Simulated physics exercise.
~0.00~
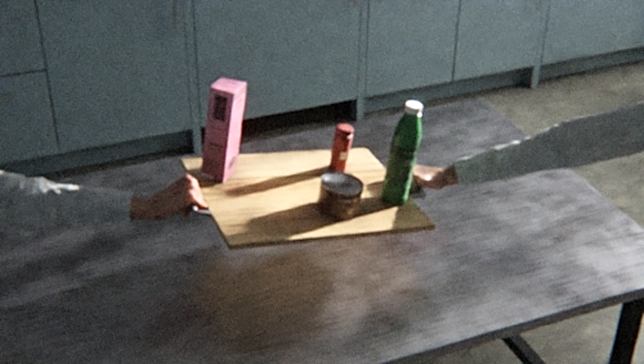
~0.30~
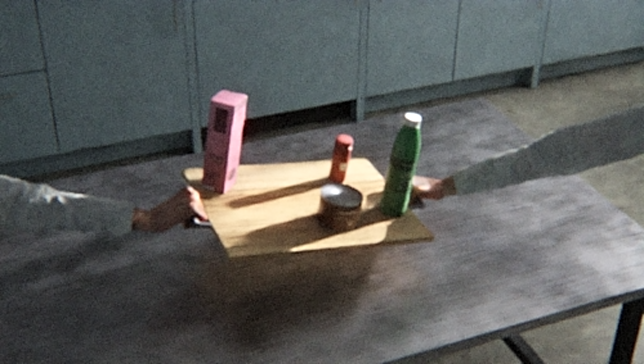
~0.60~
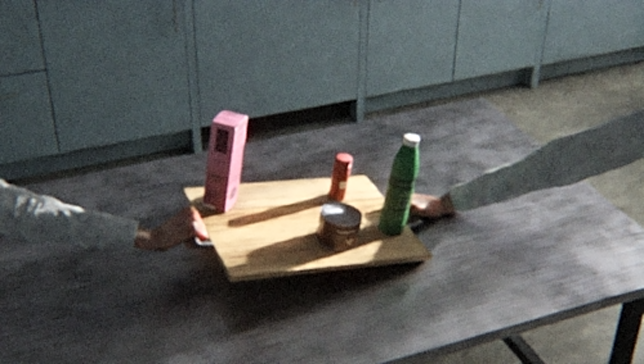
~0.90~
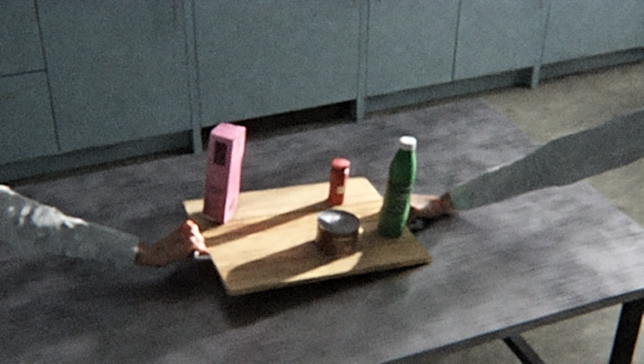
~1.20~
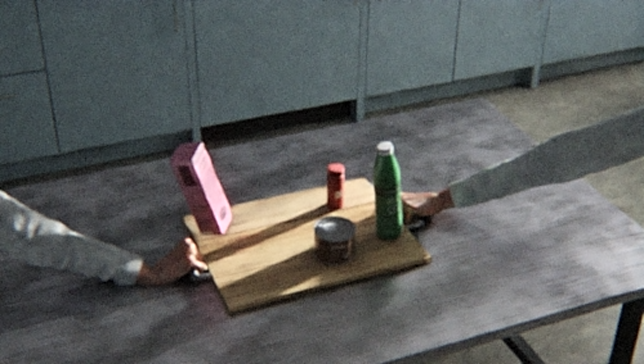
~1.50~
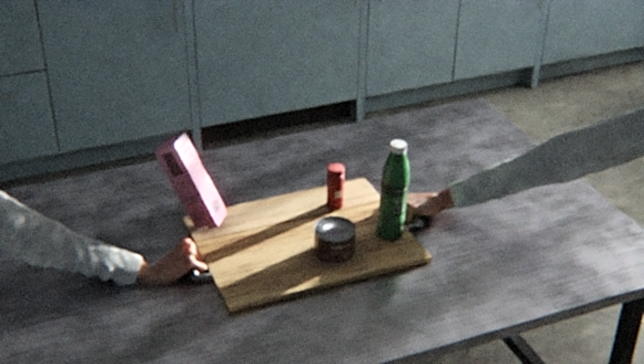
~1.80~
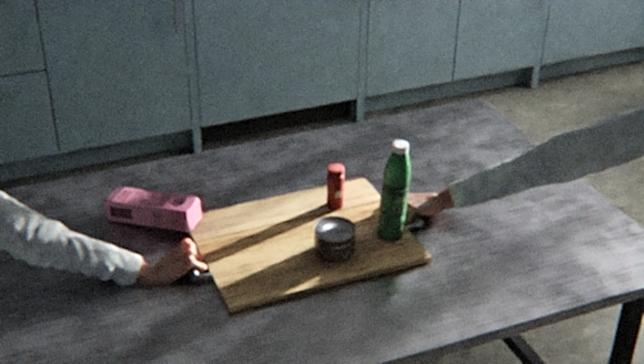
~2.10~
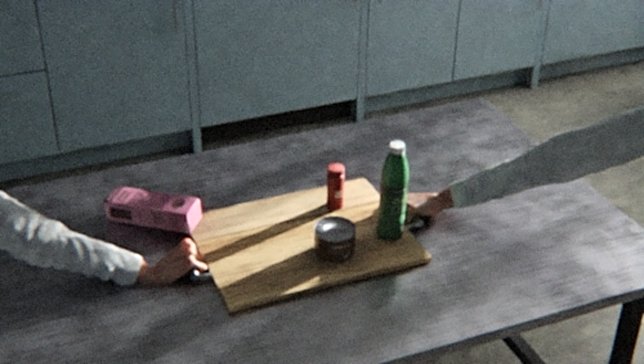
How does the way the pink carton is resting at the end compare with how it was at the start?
At the start the pink carton was leaning slightly on the tilted tray, still up on its base. By the end it was lying on its side on the table, just left of the tray.
